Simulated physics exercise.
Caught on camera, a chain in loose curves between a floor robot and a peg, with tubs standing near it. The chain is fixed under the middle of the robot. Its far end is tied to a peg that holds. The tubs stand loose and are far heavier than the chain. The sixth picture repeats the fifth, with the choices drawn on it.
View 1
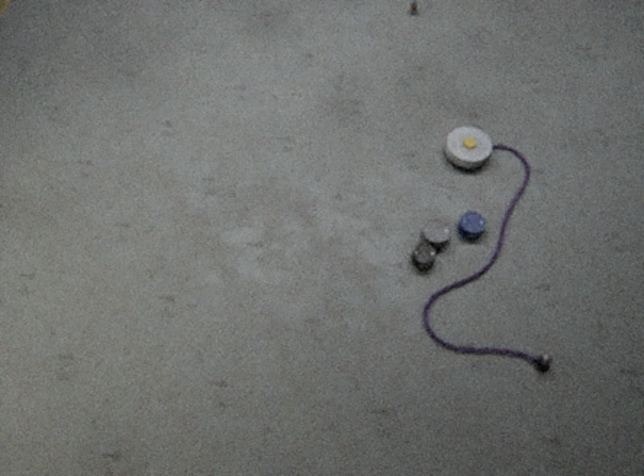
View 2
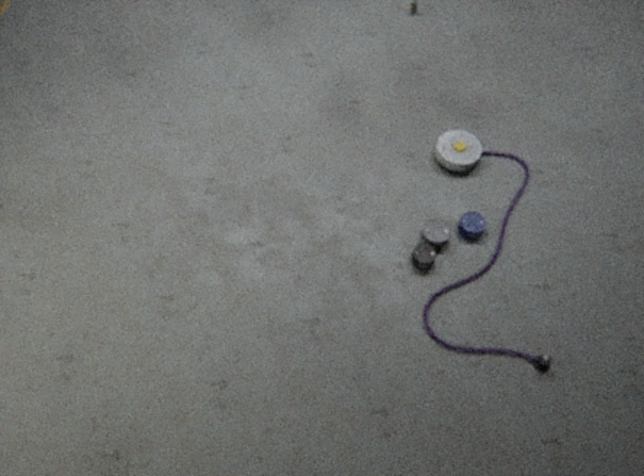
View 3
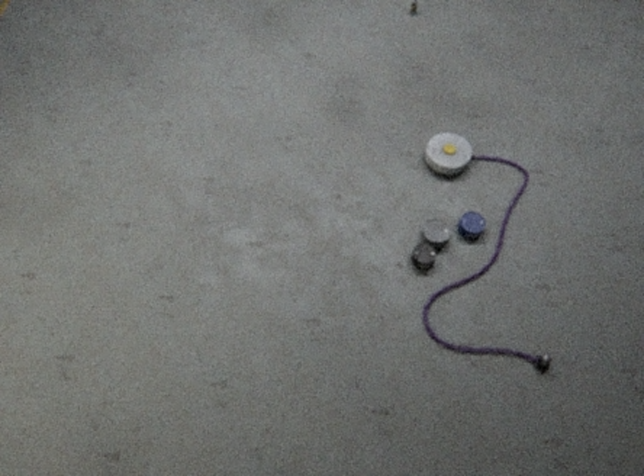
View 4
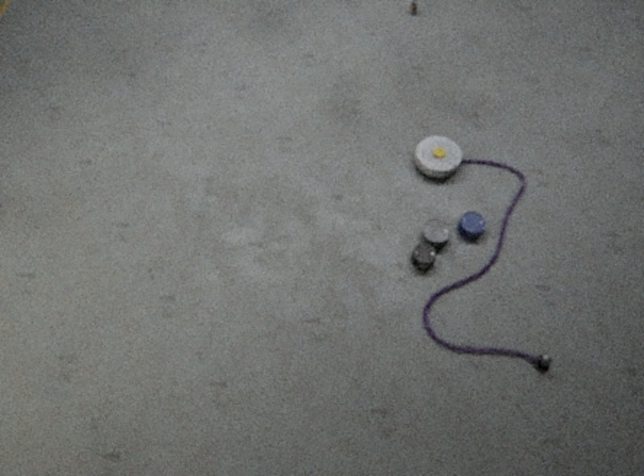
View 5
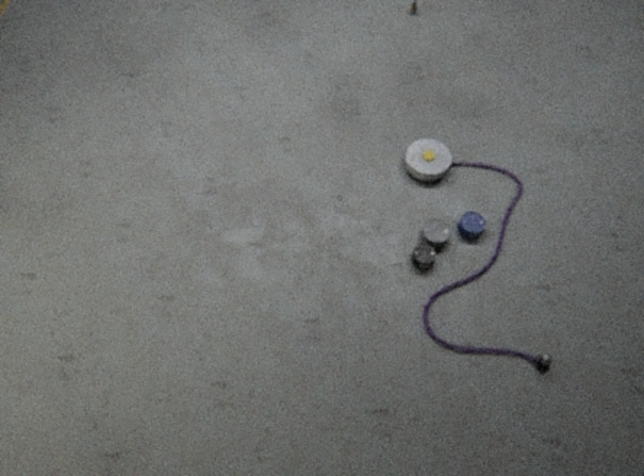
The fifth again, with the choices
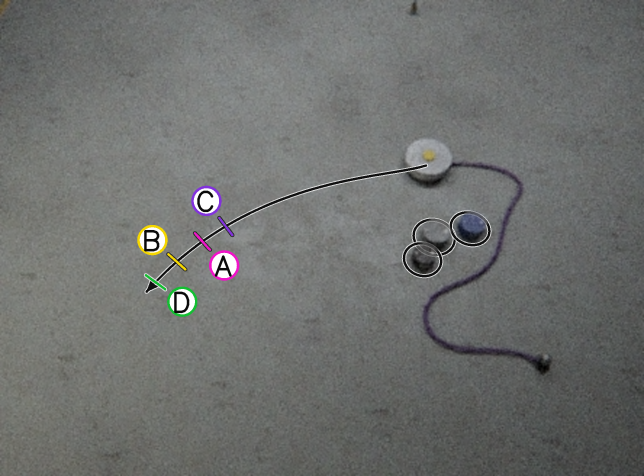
White disc-shaped robot sliding slowly left across a grey floor, drawing the near end of a dark cord past three small tubs.
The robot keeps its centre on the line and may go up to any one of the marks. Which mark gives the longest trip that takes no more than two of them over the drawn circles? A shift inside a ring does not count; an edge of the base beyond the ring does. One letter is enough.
As far as tick B.
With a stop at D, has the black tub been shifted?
By then, yes.
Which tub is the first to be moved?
The blue tub.
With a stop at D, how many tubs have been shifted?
By then, three.
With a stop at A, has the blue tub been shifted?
Yes.
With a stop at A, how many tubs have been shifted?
By then, one.
On the marked copy, A at (202, 242); B at (177, 262); C at (226, 226); D at (155, 282); the route from (426, 166) via (277, 201) to (147, 292).
With B. Early on, robot (338, 178).
Further on, robot (247, 210).
At the end, robot (175, 258); grey tub (433, 236); blue tub (456, 251); one over the rings.
As for the rest, A is within the limit but short; C is within the limit but short; D has three over the rings.
